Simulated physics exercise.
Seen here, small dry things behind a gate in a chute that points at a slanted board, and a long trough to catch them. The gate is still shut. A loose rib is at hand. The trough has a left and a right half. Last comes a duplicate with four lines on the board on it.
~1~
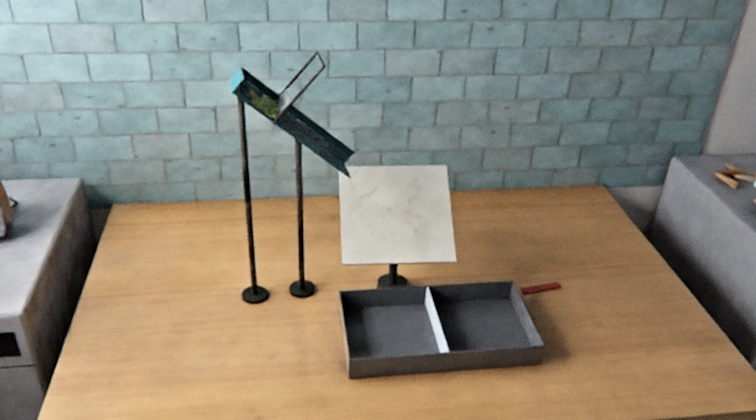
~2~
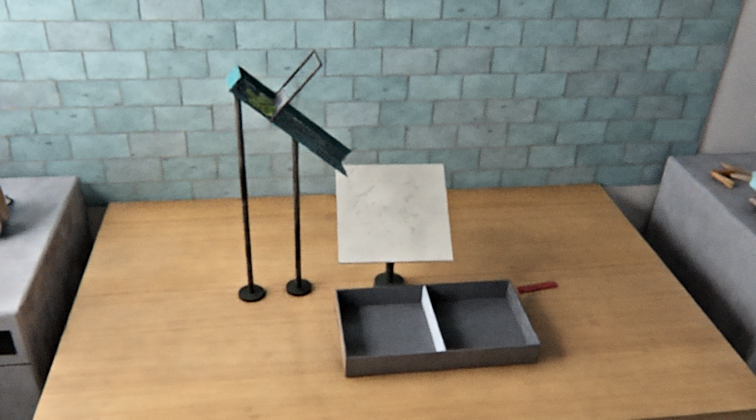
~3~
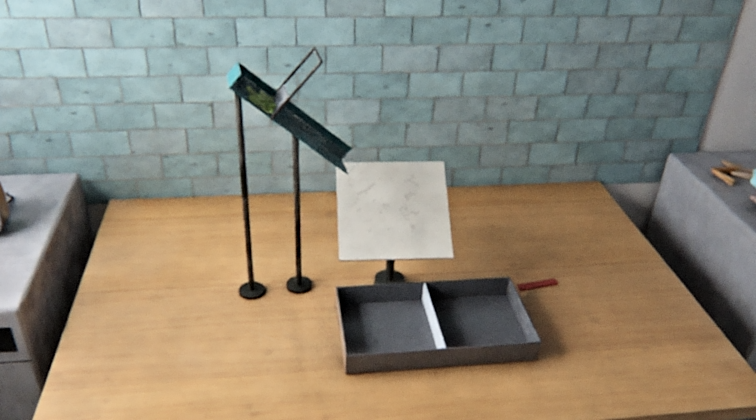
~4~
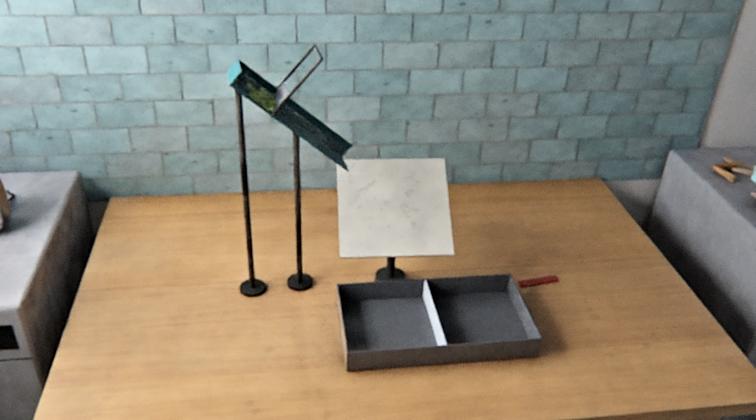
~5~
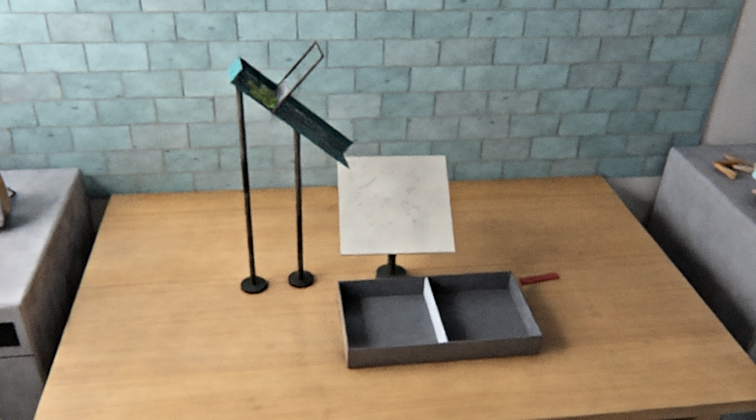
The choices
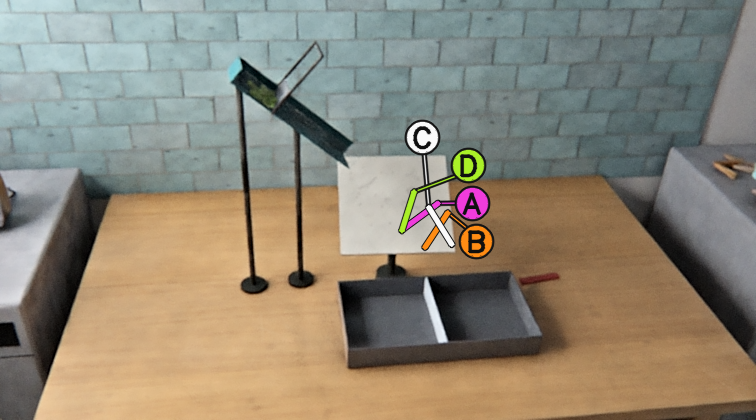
The footage shows a dark green chute on two black stands, angled down toward a slanted pale board above a gray two-part tray on a wooden table. Nothing on the table moves; only the view shifts very slightly.
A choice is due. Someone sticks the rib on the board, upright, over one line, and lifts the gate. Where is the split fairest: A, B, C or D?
Line C does it best.
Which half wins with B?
Left.
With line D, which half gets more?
More lands on the left.
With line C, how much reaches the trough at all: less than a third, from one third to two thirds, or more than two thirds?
It is more than two thirds.
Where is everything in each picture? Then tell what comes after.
In the first picture, load behind the gate (269, 106), dried peas; lip of the chute (347, 171), sloping fairly steeply.
In the second picture, middle of the board (393, 212), tilted fairly steeply; middle of its low edge (396, 262); of its high edge (390, 164).
In the third picture, front corners of the trough (346, 355) and (541, 342); front end of its middle wall (445, 348); gate still shut (284, 94).
In the fourth picture, middle of the load (266, 99); lip (345, 164).
In the fifth picture, middle of the load (267, 96); lip (346, 161).
On the marked copy, line A from (438, 203) to (404, 228); line B from (447, 212) to (425, 247); line C from (428, 207) to (451, 244); line D from (414, 191) to (401, 230).
With A, of what is caught, almost all in the left half, about a tenth in the right.
With B, of what is caught, the larger part in the left half, about a tenth in the right.
With C, of what is caught, roughly a third in the left half, roughly two thirds in the right.
With D, of what is caught, almost all in the left half, about a tenth in the right.
